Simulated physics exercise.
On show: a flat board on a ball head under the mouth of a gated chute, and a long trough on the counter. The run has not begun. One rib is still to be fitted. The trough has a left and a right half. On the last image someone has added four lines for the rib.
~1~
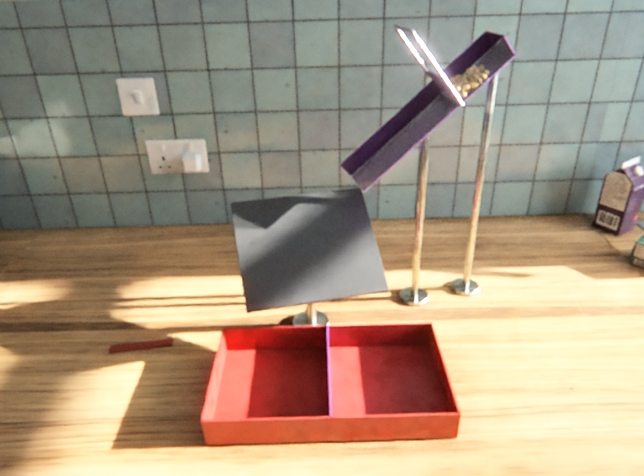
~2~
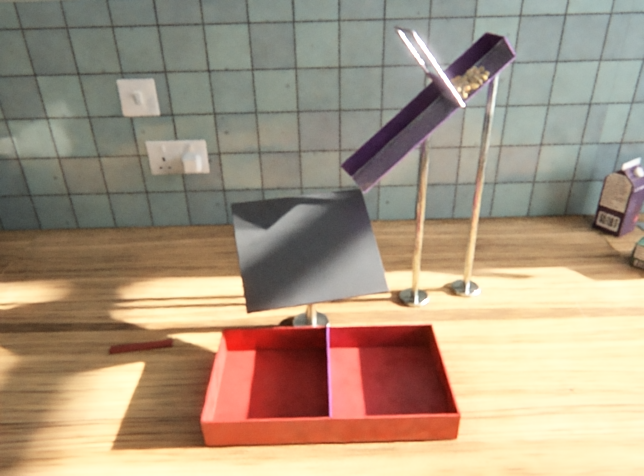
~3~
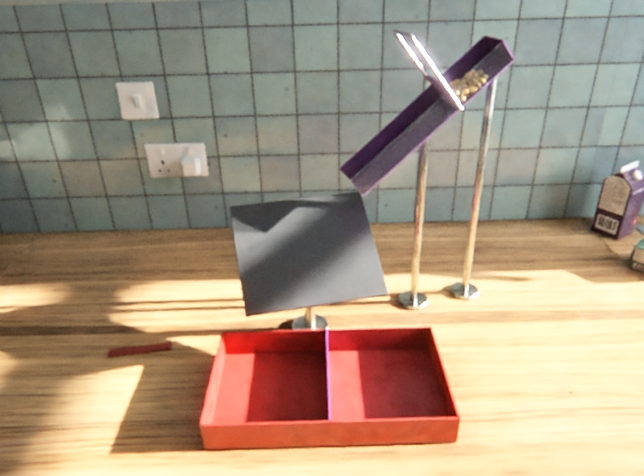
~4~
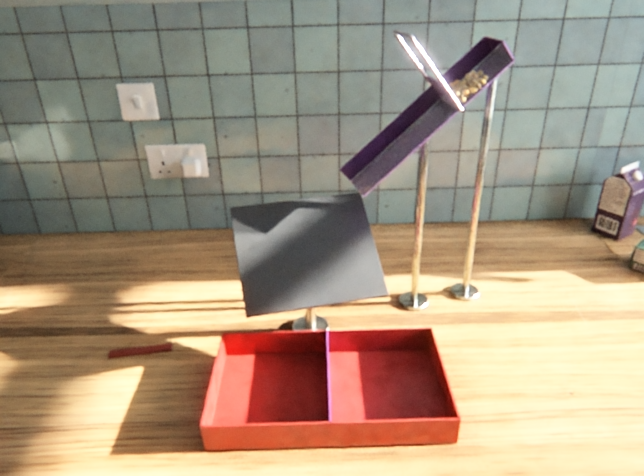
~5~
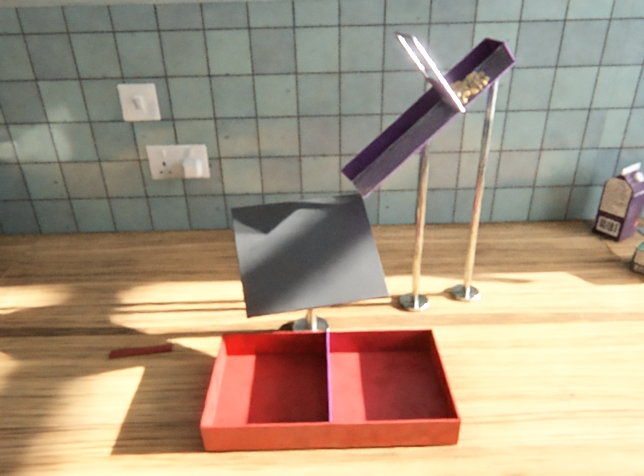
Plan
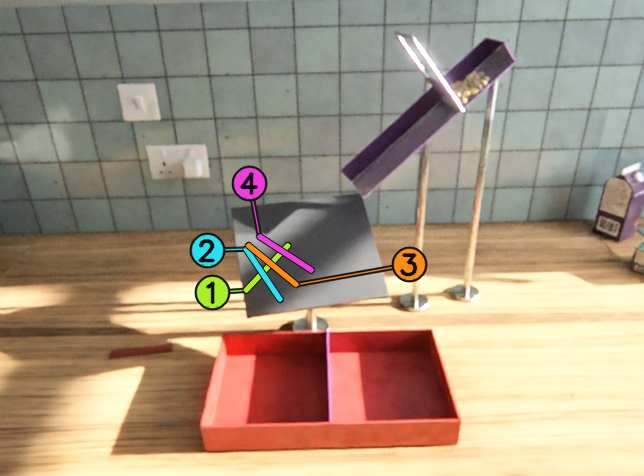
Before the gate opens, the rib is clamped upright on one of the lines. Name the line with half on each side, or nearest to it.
Go for 3.
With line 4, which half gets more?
The right half.
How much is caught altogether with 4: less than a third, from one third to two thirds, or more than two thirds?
Line 4 gives more than two thirds.
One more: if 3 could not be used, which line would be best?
It is 4.
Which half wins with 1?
More lands on the left.
On the marked copy, line 1 from (288, 245) to (246, 290); line 2 from (246, 249) to (280, 299); line 3 from (248, 245) to (296, 284); line 4 from (259, 236) to (311, 270).
If 1 is chosen, of what is caught, nearly all in the left half, a small part in the right.
If 2 is chosen, of what is caught, nearly all in the left half, a small part in the right.
If 3 is chosen, of what is caught, about two thirds in the left half, about a third in the right.
If 4 is chosen, of what is caught, about a quarter in the left half, most in the right.
